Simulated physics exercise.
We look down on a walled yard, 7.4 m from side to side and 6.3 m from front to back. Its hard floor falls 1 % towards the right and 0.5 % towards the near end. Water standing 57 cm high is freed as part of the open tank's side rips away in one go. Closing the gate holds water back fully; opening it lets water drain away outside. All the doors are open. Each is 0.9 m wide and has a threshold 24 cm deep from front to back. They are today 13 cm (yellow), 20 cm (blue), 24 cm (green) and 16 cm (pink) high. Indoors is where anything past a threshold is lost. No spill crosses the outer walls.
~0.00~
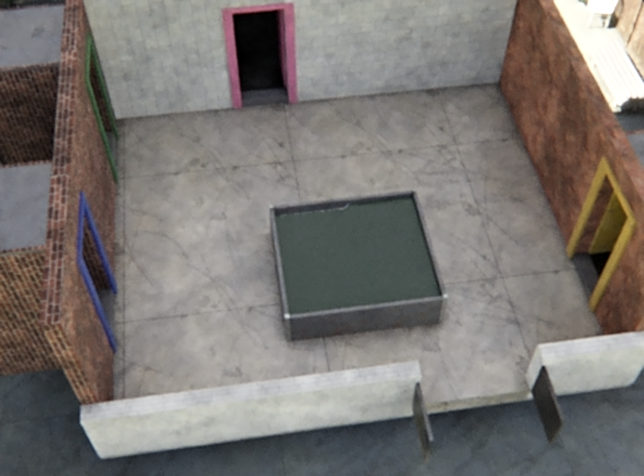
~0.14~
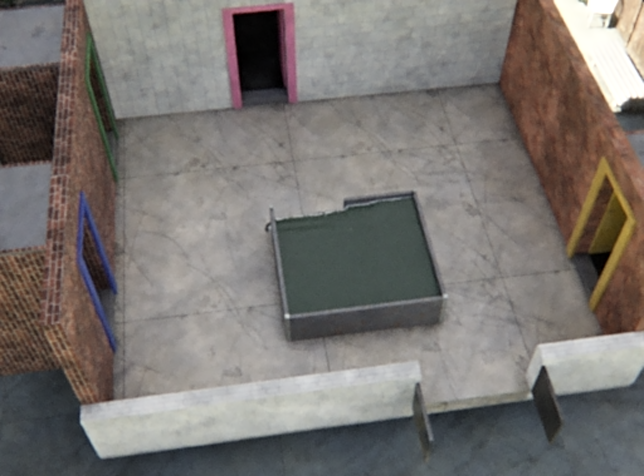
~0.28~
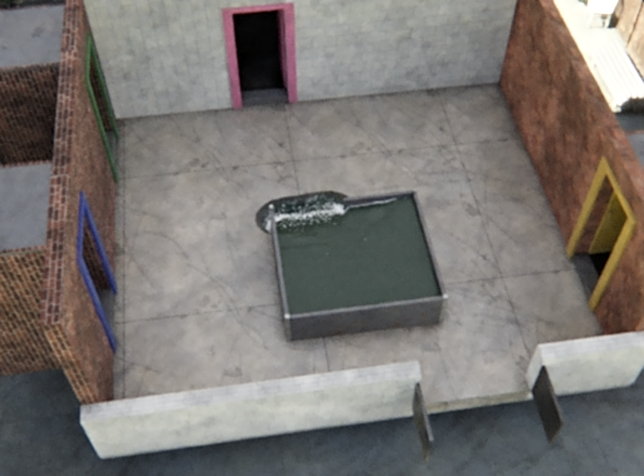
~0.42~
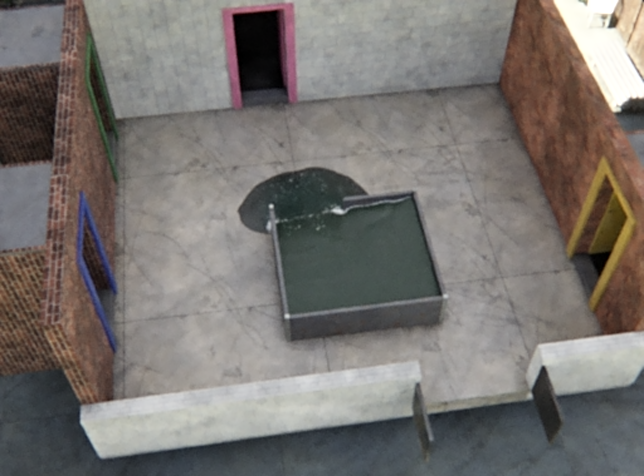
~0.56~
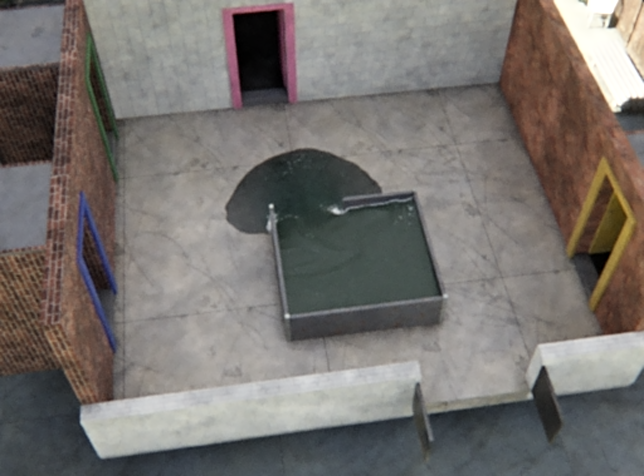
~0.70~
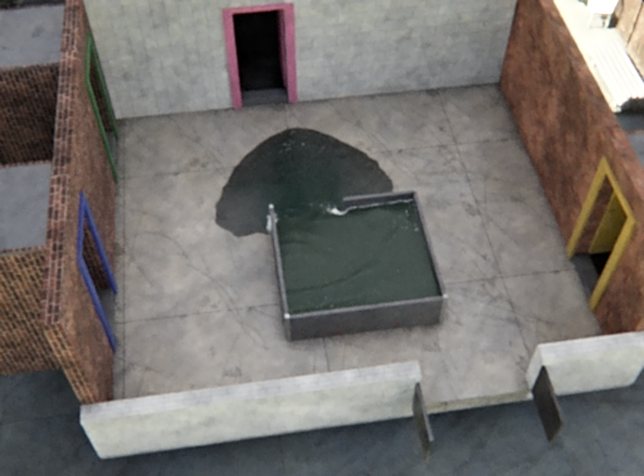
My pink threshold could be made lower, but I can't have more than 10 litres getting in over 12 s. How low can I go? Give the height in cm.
You could bring it down to roughly 22 cm.
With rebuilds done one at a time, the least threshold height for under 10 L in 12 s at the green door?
Green: 16 cm.
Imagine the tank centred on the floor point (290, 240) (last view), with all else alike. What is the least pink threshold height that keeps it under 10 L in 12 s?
In this case, 26 cm or so.
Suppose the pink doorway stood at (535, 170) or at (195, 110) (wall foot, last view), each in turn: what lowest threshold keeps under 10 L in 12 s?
Roughly 6.5 cm, then roughly 16 cm.
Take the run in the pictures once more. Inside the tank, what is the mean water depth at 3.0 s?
Near 29 cm, averaged.
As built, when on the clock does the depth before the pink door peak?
That happens close to 2.2 s on the clock.
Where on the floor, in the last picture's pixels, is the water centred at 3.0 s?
About (315, 207).
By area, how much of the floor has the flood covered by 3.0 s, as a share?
Approximately 35 %.
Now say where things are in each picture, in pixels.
The first picture shows the open tank at (354, 253) is whole and still, 57 cm deep; the pink door at (262, 63) is dry.
In the second picture, water pours out on the far side and has run 0.3 m, to a hidden place; about 11 cm deep outside, 57 cm at the back.
In the third picture, water pours out on the far side and has run 0.7 m, to (285, 201); about 10 cm deep outside, 57 cm at the back.
In the fourth picture, water pours out on the far side and has run 1.3 m, to (301, 173); about 7 cm deep outside, 57 cm at the back.
In the fifth picture, the front is at (295, 154), 1.8 m from the gap on the far side; 3.2 m2 of floor is wet, 57 cm left at the back.
In the sixth picture, the front is at (288, 133), 2.3 m from the gap on the far side; 4.5 m2 of floor is wet, 55 cm left at the back; 0.9 m in a straight line remain to the pink door at (262, 63).
After 1.4 s water covers 25 % of the floor, deepest (34 cm) near (289, 228); 25 cm at the pink door, 3 litres in over its 16 cm threshold.
After 3.0 s water covers 35 % of the floor, deepest (29 cm) near (136, 123); 23 cm at the pink door, 54 litres in over its 16 cm threshold.
After 12.0 s water covers 95 % of the floor, deepest (14 cm) near (615, 363); 5 cm at the pink door, 68 litres in over its 16 cm threshold.
At the pink door as built, the water arrived by 1.0 s and peaked near 27 cm at 2.2 s.
Run again over the same 12 s with other heights there, 33 litres in over 19 cm, 1 litre over 25.5 cm. The limit of 10 litres is kept from about 22 cm up.
